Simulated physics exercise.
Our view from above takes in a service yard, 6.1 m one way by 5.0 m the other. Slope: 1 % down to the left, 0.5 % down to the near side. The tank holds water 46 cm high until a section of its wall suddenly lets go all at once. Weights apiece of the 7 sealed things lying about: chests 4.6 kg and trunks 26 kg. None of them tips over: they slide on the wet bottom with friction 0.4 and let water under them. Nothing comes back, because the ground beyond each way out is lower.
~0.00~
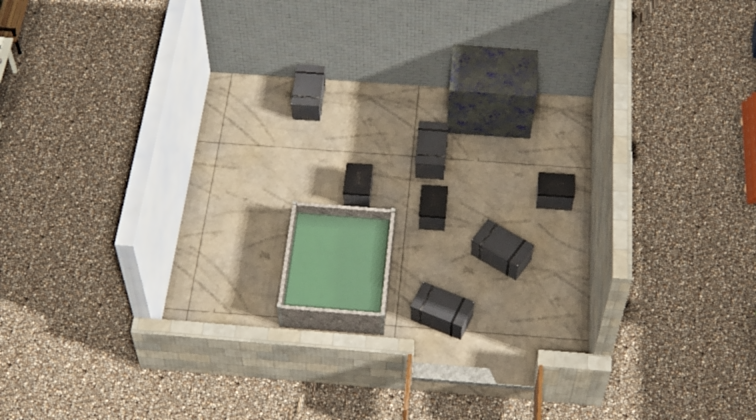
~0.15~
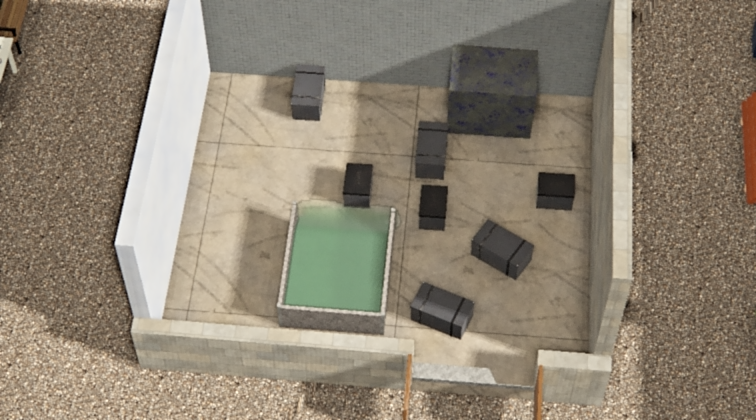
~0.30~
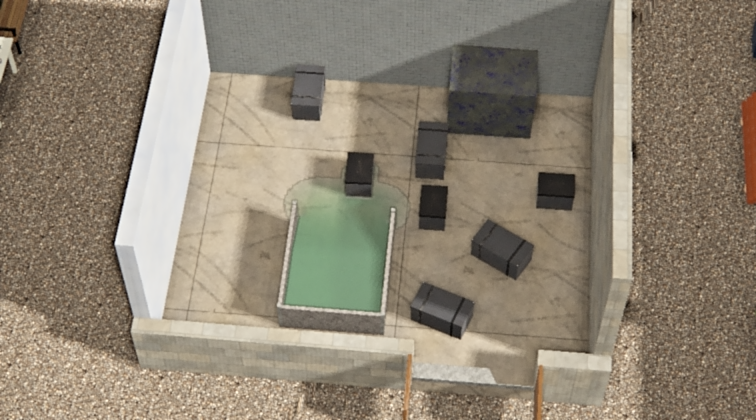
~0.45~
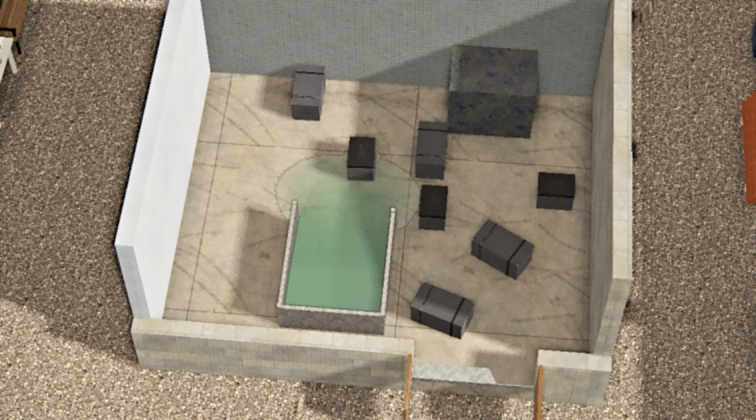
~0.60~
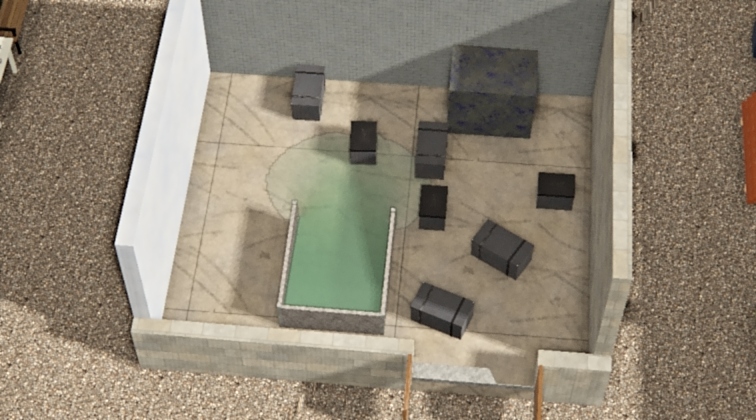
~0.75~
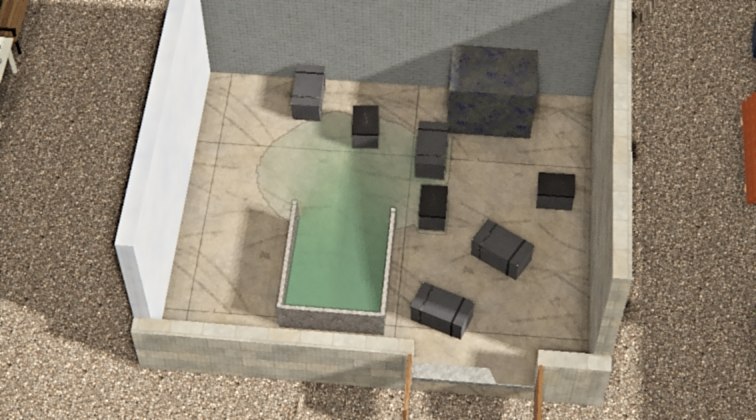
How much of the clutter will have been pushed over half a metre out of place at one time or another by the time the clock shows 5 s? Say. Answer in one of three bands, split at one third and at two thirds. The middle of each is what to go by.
One to two thirds.
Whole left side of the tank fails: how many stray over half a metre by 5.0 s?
Then it comes to 1.
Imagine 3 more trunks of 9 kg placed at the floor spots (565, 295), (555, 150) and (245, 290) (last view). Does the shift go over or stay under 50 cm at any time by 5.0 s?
In turn: Short of it, short of it, under.
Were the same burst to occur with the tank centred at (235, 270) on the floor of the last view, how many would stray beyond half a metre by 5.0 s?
Then 4.
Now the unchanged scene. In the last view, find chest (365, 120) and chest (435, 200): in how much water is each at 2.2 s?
Some 18 cm at the first, some 1 cm at the second.
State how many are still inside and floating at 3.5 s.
2 of them.
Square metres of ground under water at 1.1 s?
I'd estimate close to 9.0 m2.
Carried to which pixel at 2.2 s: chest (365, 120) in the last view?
Roughly at (369, 74).
After 1.1 s 1 of 7 are over 50 cm from their spots; 0 afloat.
After 2.2 s 1 of 7 are over 50 cm from their spots; 2 afloat.
After 3.5 s 3 of 7 are over 50 cm from their spots; 2 afloat.
After 5.0 s 4 of 7 are over 50 cm from their spots, and 4 have been at some point; 2 afloat.
